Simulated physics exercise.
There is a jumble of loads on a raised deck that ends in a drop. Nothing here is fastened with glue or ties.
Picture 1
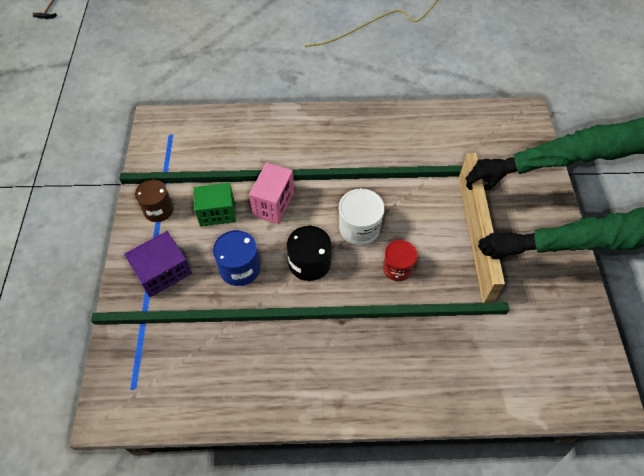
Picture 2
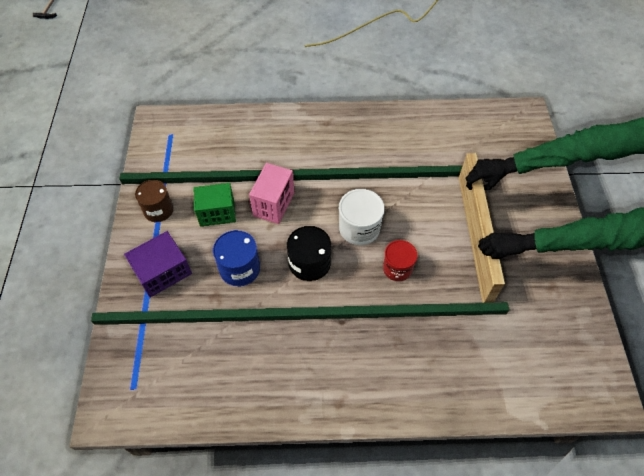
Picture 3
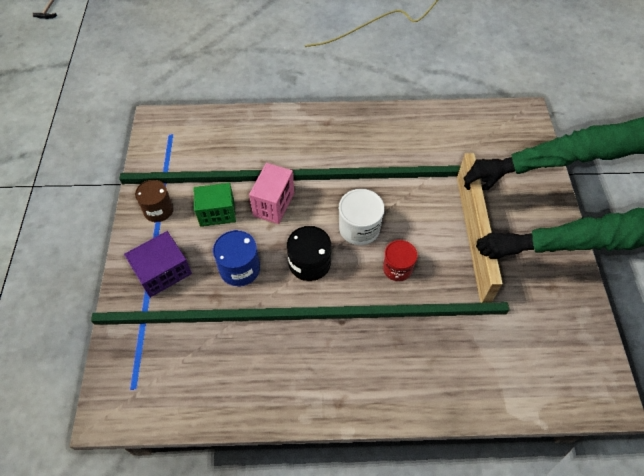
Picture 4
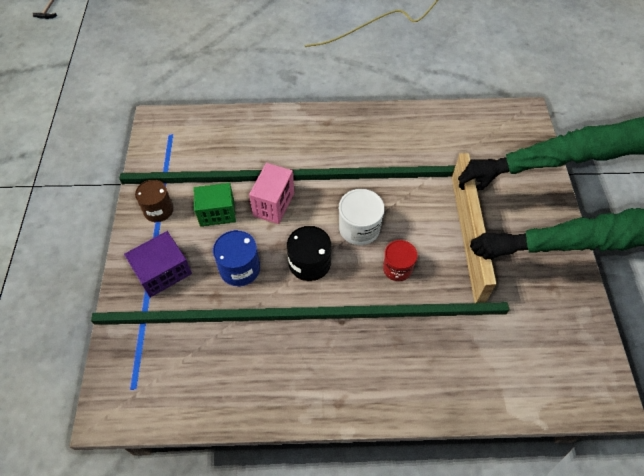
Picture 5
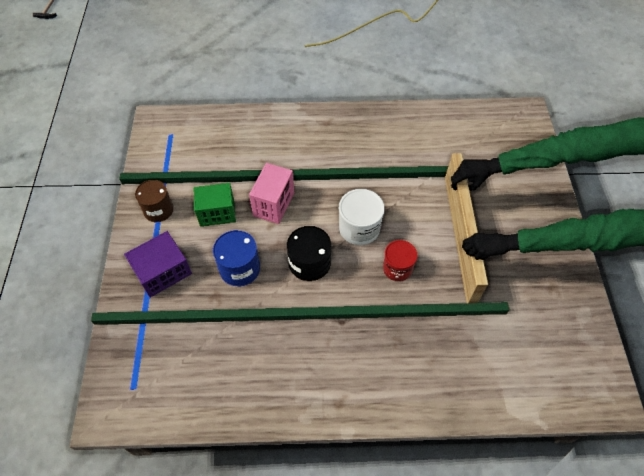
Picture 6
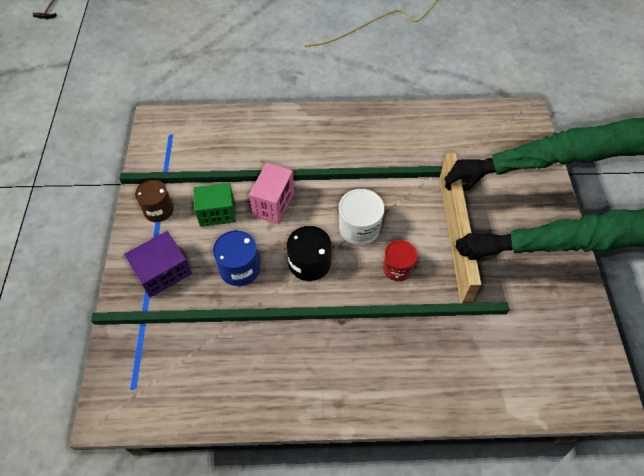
The clip shows colored canisters, pails and crates between two green rails on a wooden table, motionless throughout. Two black-gloved hands in green sleeves first hold a wooden plank still at the right, then slide it slightly left.
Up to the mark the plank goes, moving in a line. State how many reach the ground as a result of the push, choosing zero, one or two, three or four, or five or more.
Three or four reach the ground.
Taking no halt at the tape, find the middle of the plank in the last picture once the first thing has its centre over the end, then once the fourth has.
At the first moment about (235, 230), at the next about (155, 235).
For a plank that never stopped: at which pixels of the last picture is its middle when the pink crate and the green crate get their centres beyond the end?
Around (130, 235), then around (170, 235).
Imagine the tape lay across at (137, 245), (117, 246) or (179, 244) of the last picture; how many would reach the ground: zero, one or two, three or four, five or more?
Well, it comes out as either three or four, five or more and one to two, in that order.
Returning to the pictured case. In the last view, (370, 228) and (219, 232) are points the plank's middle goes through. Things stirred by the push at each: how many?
At the first spot 2, then 8.
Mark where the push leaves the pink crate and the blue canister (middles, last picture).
You'll see the pink crate at (138, 184), with the blue canister at (104, 281).
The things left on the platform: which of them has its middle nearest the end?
Blue canister.
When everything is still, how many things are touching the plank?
The number is 3.
Soon after, none off yet; brown canister at rest near (155, 201); purple crate at rest near (159, 264); green crate at rest near (215, 205).
At rest, the number that fall off is three or four; fallen, black canister, green crate, purple crate and brown canister.
